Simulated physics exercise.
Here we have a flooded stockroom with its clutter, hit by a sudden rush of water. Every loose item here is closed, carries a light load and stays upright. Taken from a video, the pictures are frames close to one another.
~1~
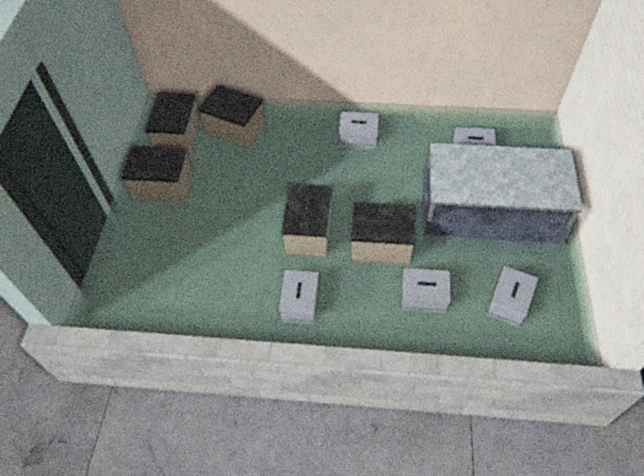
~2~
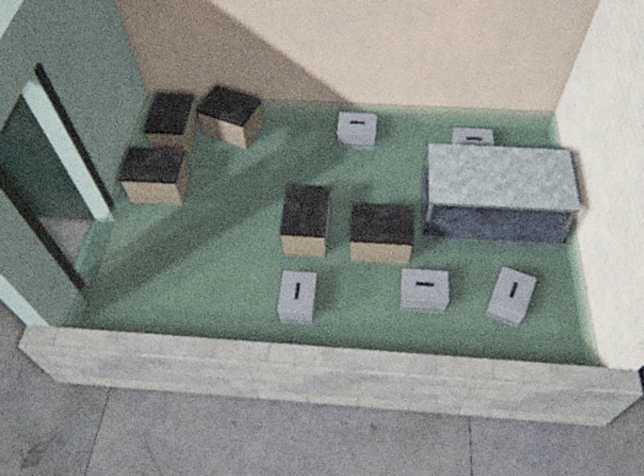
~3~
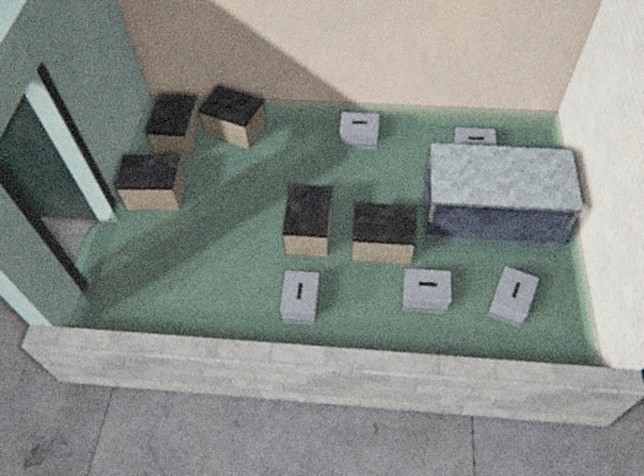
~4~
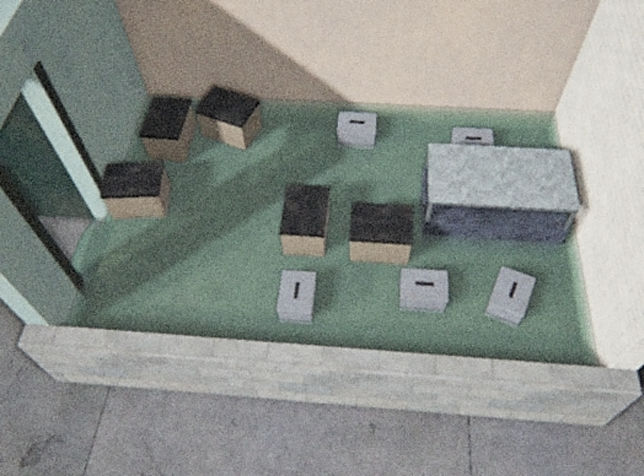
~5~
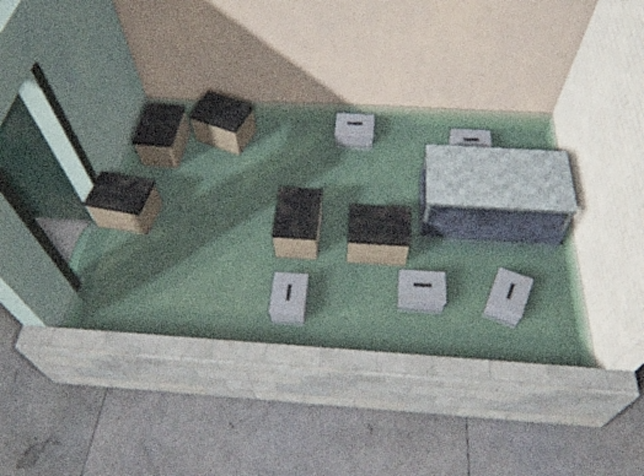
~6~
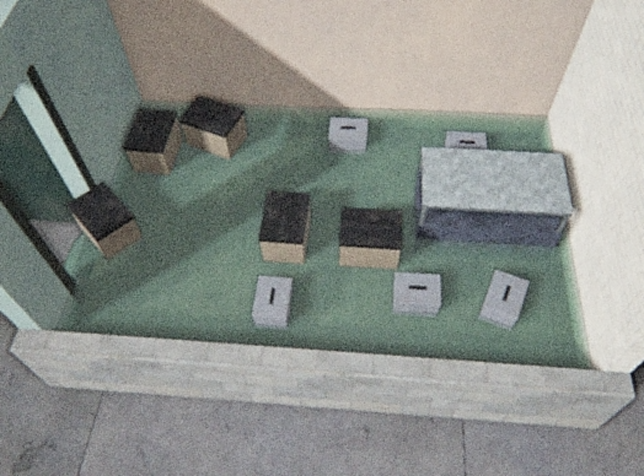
A big grey block sat among smaller boxes in a flooded green room as the doorway on the left opened, then a dark-topped box drifted left and turned, and others shifted slightly left.
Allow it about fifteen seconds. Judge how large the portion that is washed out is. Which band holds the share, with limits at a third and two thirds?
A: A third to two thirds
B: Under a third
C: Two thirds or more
A third to two thirds (A).
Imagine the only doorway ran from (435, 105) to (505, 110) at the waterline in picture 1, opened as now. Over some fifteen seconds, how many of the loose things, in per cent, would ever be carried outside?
That comes to around 50 per cent.
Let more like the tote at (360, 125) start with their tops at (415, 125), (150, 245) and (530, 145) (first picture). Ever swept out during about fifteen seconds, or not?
The three, in sequence: Remains behind, departs and remains behind.
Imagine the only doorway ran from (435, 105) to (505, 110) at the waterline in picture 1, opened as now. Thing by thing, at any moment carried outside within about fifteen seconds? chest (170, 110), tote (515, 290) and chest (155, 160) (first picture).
First one never exits, second never exits, third never exits.
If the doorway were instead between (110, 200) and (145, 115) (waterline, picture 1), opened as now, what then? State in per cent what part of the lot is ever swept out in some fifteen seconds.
I'd say around 70 percent.
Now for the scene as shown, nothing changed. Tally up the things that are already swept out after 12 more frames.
The number comes out at 2.
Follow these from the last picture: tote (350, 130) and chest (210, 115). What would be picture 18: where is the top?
Expect them at roughly (300, 138) and roughly (163, 148).
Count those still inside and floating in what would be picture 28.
The tally stands at 6.
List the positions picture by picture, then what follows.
The first frame shows a chest at (154, 162), afloat; a chest at (171, 111), afloat; 0 of 10 have shifted.
The second frame shows a chest at (152, 164) floats; a chest at (169, 112), afloat; 0 of 10 have shifted.
The third frame shows a chest at (147, 170), afloat, close to its start; a chest at (171, 113) floats; 1 of 10 have shifted.
The fourth frame shows a chest at (132, 178) floats, close to its start; a chest at (165, 116) floats, close to its start; 2 of 10 have shifted.
The fifth frame shows a chest at (119, 191), afloat, a stride from its start; a chest at (158, 123) floats, close to its start; 5 of 10 have shifted.
The sixth frame shows a chest at (99, 210), afloat, a stride from its start; a chest at (150, 129), afloat, close to its start; 5 of 10 have shifted.
A moment on, 1 of 10 are out; 9 afloat.
Next, 2 of 10 are out; 8 afloat.
Later, 4 of 10 are out; 6 afloat.
In the end, 5 of 10 are out; 5 afloat.
